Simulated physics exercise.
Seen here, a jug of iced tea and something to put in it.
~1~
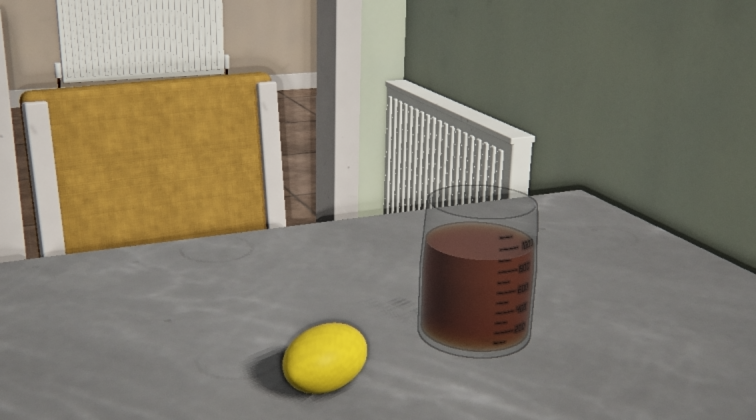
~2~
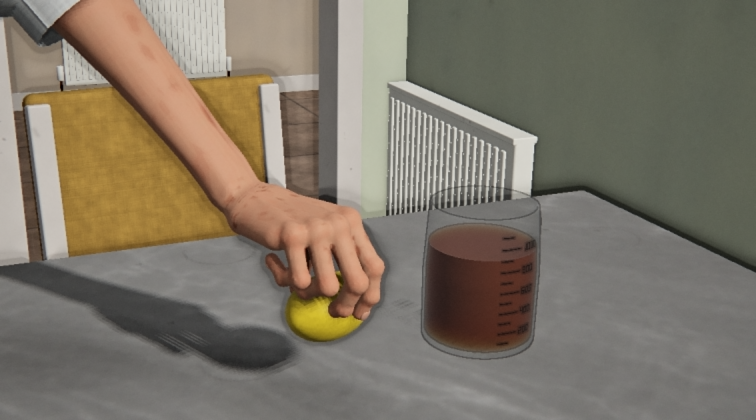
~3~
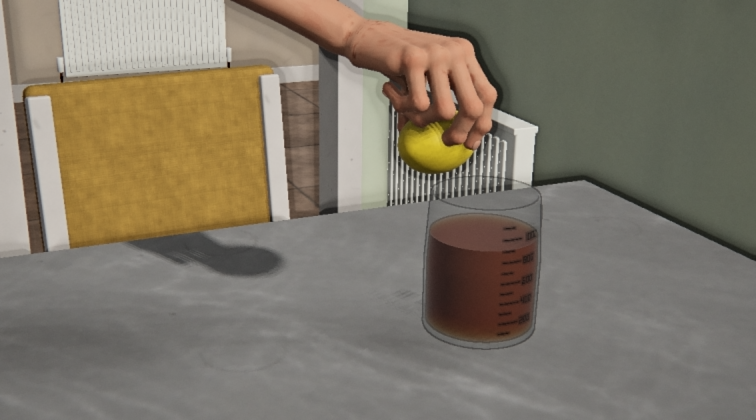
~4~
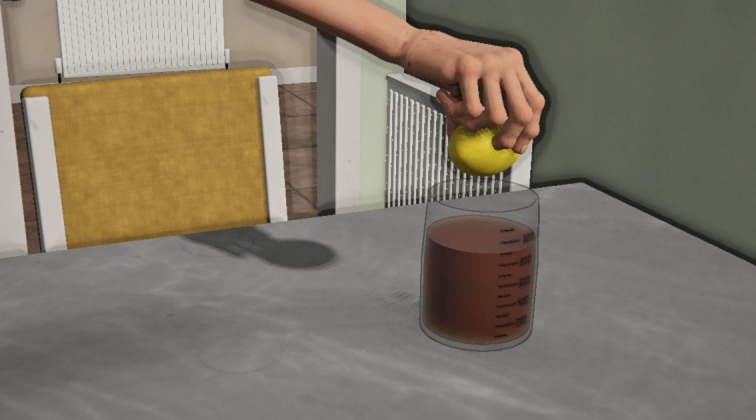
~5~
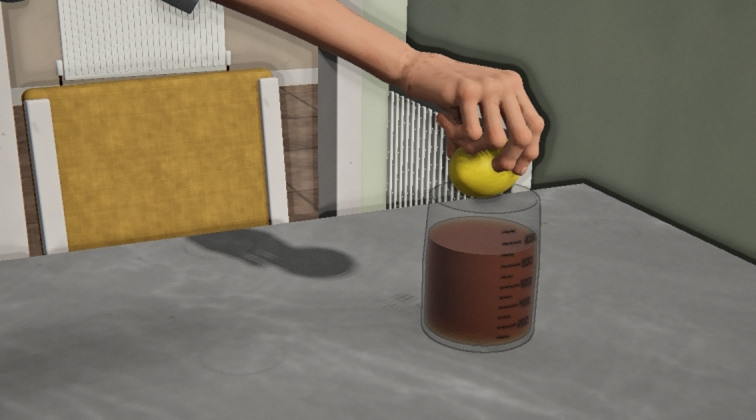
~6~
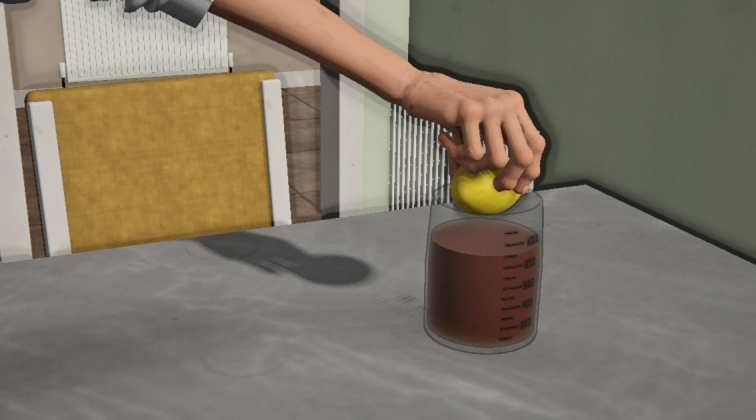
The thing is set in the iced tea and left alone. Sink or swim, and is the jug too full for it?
It bobs on top, and the jug keeps it all in.
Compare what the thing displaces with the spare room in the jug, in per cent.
About 40 per cent.
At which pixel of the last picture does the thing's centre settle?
Near (485, 238).
A moment on, the lemon enters the iced tea; the jug is about three quarters full.
Further on, the lemon comes up again; the jug is about three quarters full.
When it is over, the lemon is afloat; the jug is about three quarters full; none went over.
